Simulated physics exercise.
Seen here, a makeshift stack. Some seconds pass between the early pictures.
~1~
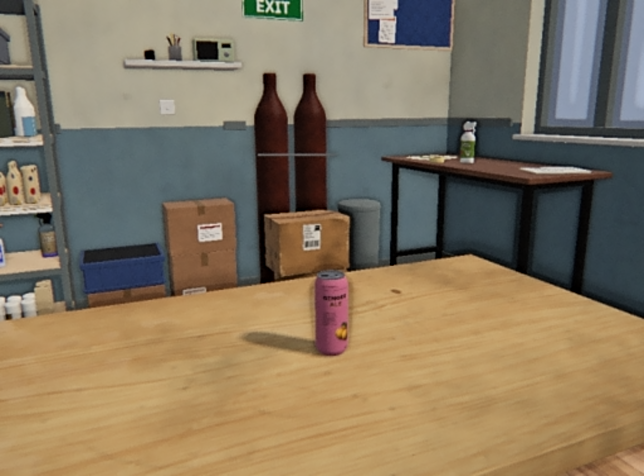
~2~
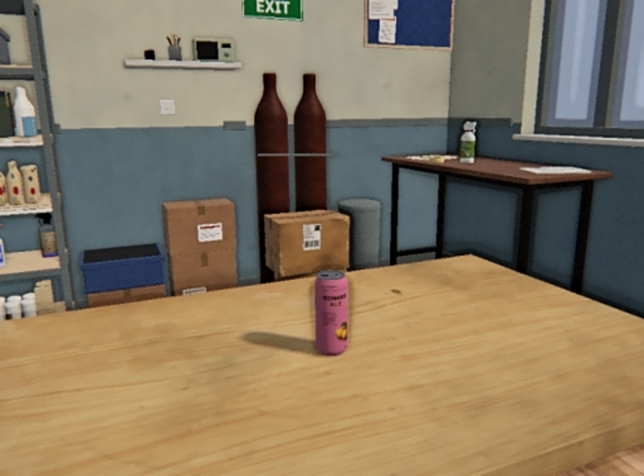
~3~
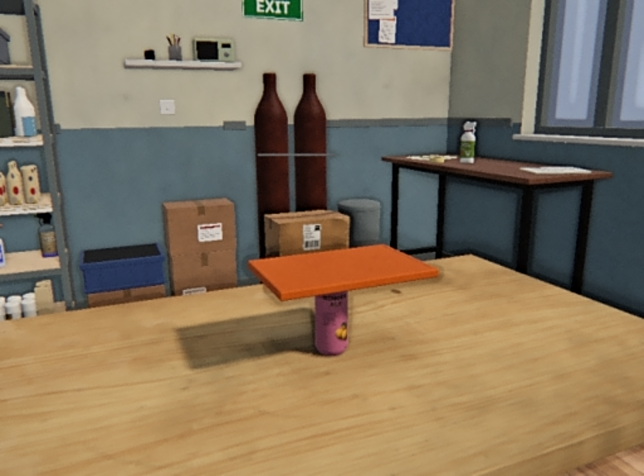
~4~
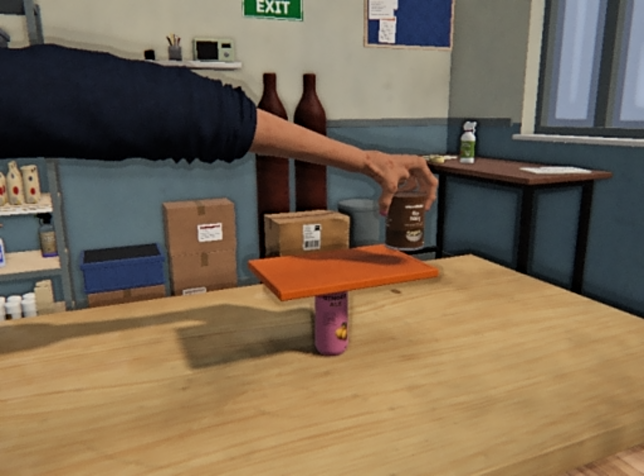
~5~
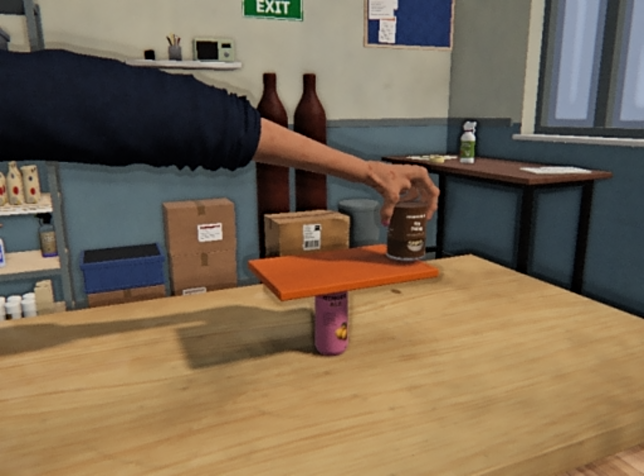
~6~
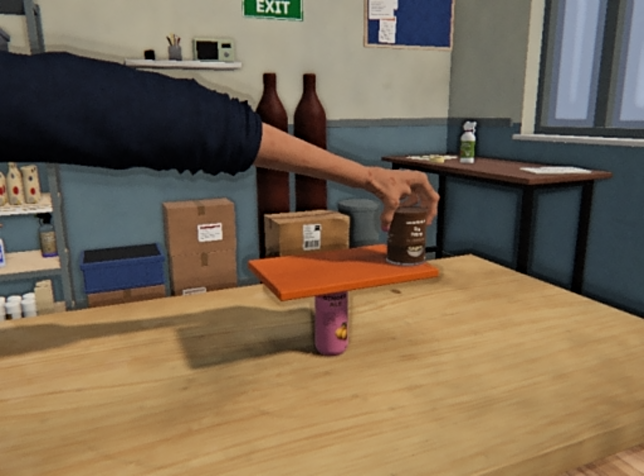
An orange lid appeared balanced on top of a pink can on a wooden table, then a hand reached in from the left and lowered a brown tin onto its right end, still holding it.
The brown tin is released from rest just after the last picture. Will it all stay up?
As it turns out, it loses its balance.
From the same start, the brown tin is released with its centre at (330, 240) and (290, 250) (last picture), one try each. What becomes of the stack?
In the first case it holds; in the second case it gives way.
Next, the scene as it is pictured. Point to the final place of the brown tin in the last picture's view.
At about (446, 322).
Then, 0.30 s past the last view, brown tin now fallen; orange lid rocked 39° from its first pose.
Then, 0.50 s past the last view, orange lid on its side.
Then, 0.90 s past the last view, brown tin resting near (447, 322).
Then, 1.20 s past the last view, orange lid now fallen.
Finally, fallen, orange lid and brown tin; pink can still in place. Final places as the last picture's camera would see them, brown tin near (446, 321). The stack comes apart.
